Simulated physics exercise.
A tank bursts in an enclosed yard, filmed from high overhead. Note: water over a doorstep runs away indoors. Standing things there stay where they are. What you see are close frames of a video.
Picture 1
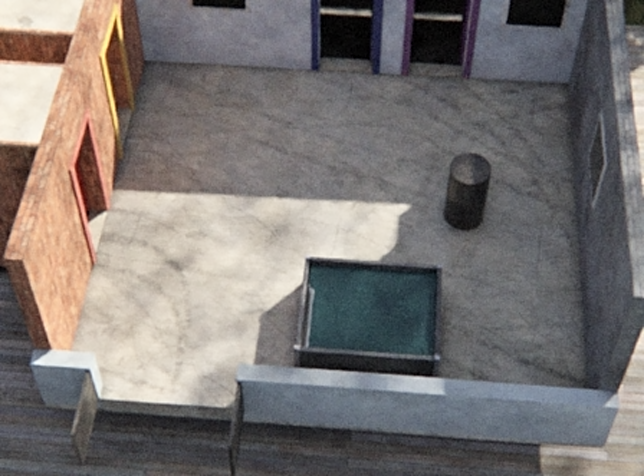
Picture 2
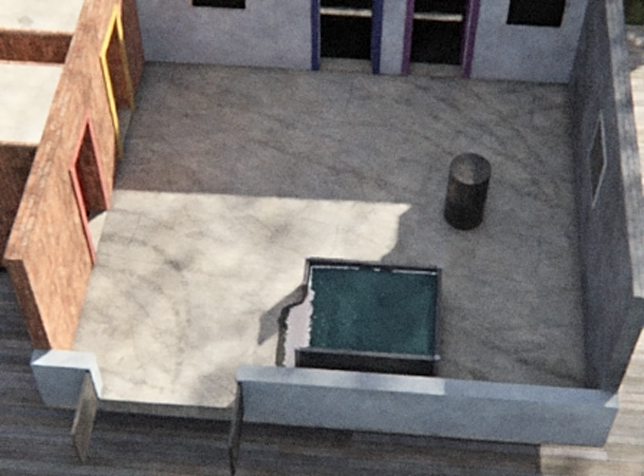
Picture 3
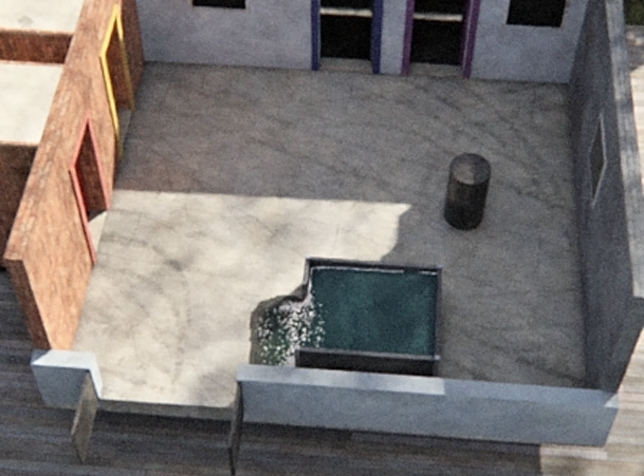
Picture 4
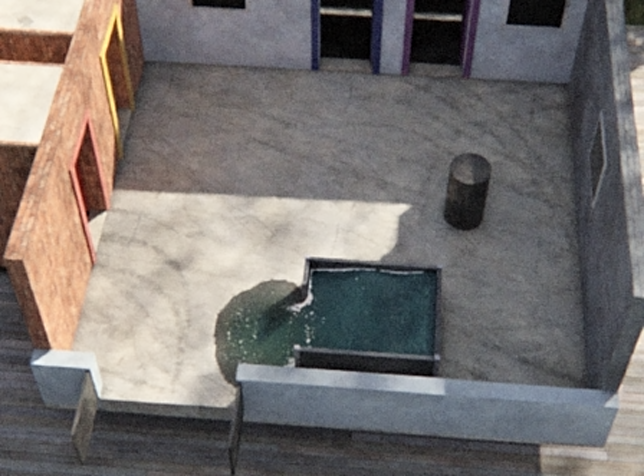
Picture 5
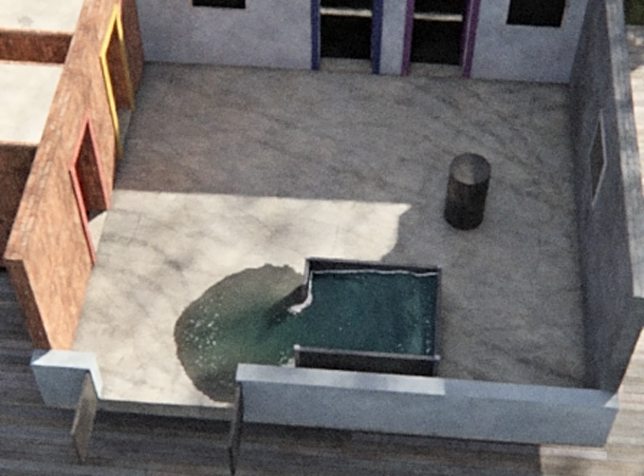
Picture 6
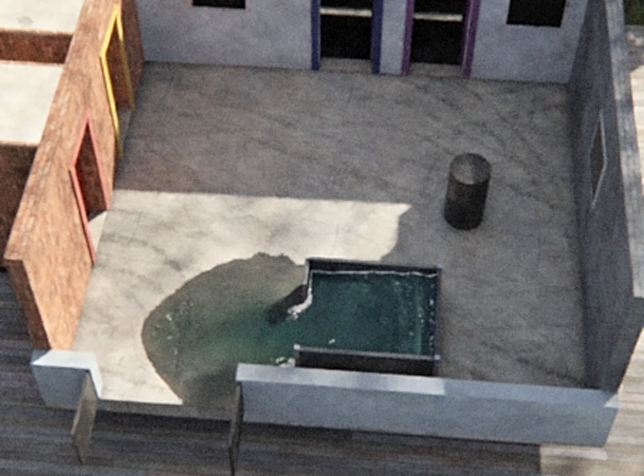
Water tank in a walled yard bursting open on its left side, water pouring out and spreading leftward across the pale floor.
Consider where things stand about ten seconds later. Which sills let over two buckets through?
My prediction: The yellow door will most likely keep inside the limit; the blue door will most likely keep inside the limit; the red door will most likely go past the limit; the purple door will most likely keep inside the limit.
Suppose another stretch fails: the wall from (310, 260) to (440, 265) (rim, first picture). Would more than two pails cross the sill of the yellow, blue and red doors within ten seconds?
Here's how it plays out: Yellow fails to reach the limit, blue surpasses the limit, and red fails to reach the limit.
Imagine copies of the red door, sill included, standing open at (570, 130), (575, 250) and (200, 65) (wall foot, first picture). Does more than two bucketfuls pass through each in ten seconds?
Well, the first is below the limit, the next is below the limit, and the last is above the limit.
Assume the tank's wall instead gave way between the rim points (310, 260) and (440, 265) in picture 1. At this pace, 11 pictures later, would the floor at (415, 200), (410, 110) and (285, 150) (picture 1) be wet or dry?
Submerged, submerged, submerged.
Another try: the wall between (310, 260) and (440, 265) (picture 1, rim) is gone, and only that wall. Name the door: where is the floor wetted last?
It's the red one.
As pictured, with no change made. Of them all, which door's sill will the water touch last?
It's the purple-painted one.
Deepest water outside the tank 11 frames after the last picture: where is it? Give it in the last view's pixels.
Answer: (64, 380).
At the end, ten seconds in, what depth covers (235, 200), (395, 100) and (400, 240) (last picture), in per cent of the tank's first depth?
Approx. values, in order: 2 %, 4 %, 0 %.
A moment on, water covers 20 % of the floor; the yellow door not reached, the blue door not reached, the red door not reached, the purple door not reached.
Next, water covers 20 % of the floor; the yellow door not reached, the blue door not reached, the red door under two buckets in, the purple door not reached.
Then, water covers 25 % of the floor; the yellow door wet at the sill, nothing in, the blue door not reached, the red door over two buckets in, the purple door not reached.
Later, water covers 40 % of the floor; the yellow door wet at the sill, nothing in, the blue door not reached, the red door over two buckets in, the purple door not reached.
In the end, water covers 50 % of the floor; the yellow door wet at the sill, nothing in, the blue door wet at the sill, nothing in, the red door far over two buckets in, the purple door wet at the sill, nothing in.
